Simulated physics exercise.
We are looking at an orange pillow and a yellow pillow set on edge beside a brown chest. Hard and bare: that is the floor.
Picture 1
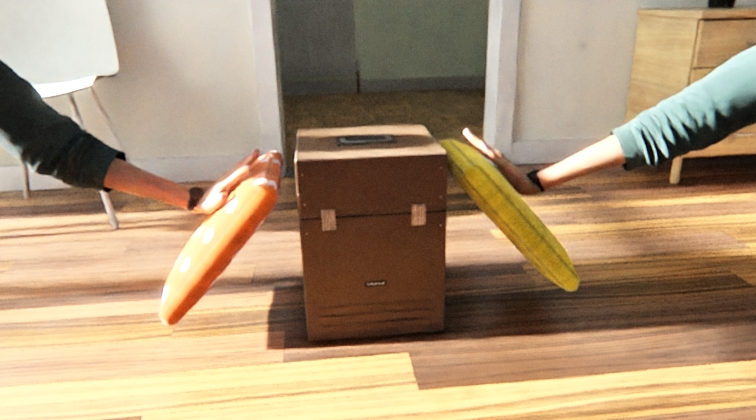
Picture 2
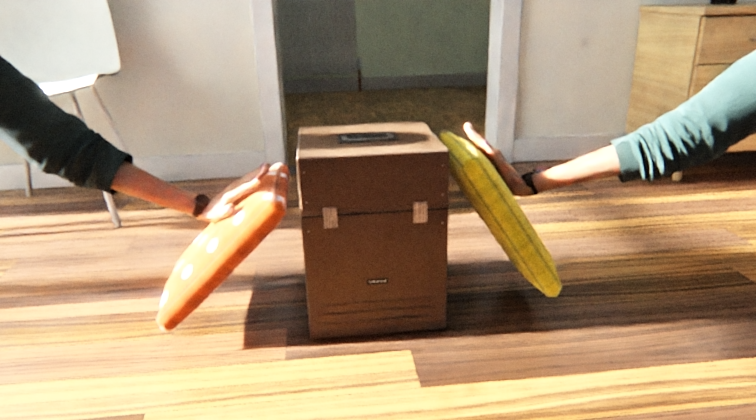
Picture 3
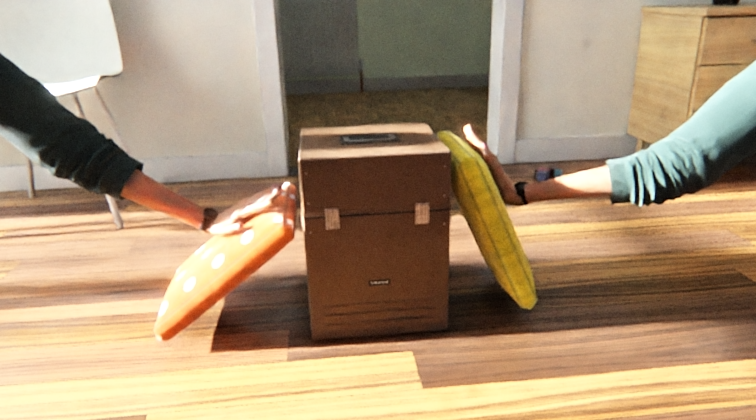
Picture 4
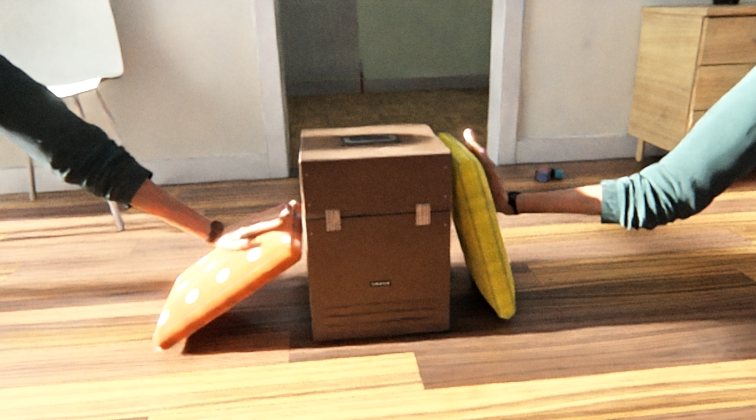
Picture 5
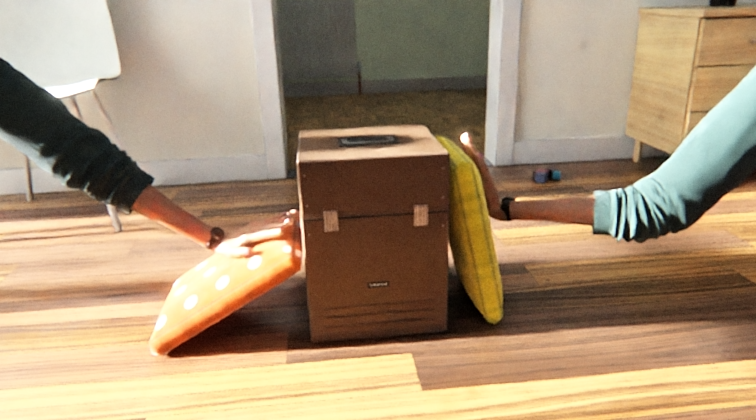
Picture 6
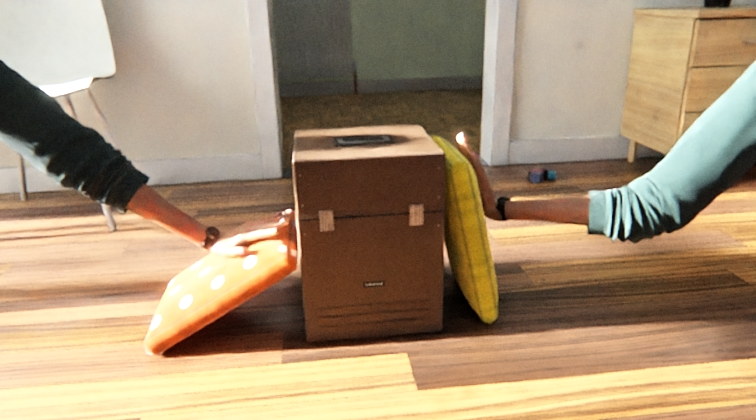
Two arms in dark green sleeves reach in from the left and right edges of a sunlit room with a bare wood floor, seen from the front at a slightly raised, nearly steady view. A brown chest stands in the middle, with an orange pillow leaning at its left and a yellow one at its right. The hands press both pillows, the orange tilting lower and the yellow swinging nearly upright, before movement slows.
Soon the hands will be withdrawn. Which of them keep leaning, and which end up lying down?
I would expect this: The orange pillow ends up lying down, the yellow pillow keeps leaning.
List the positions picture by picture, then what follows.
In the first frame, orange pillow foot (168, 320), head (270, 192); yellow pillow foot (573, 286), head (471, 173).
In the second frame, orange pillow foot (165, 326); yellow pillow foot (554, 292).
In the third frame, orange pillow foot (162, 335); yellow pillow foot (529, 304).
In the fourth frame, orange pillow foot (160, 345); yellow pillow foot (507, 314).
In the fifth frame, orange pillow foot (156, 349); yellow pillow foot (494, 320).
In the sixth frame, orange pillow foot (151, 349), head (292, 263), at a low slant; yellow pillow foot (489, 319), head (458, 167), almost upright.
Then, 0.40 s later than the last view, orange pillow flat on the floor near (221, 302); yellow pillow against the side near (460, 227).
Then, 0.74 s later than the last view, orange pillow flat on the floor near (223, 303); yellow pillow against the side near (461, 227).
Finally, orange pillow flat on the floor near (222, 304); yellow pillow against the side near (461, 227). The orange pillow slips and lies down and the yellow pillow holds its lean.
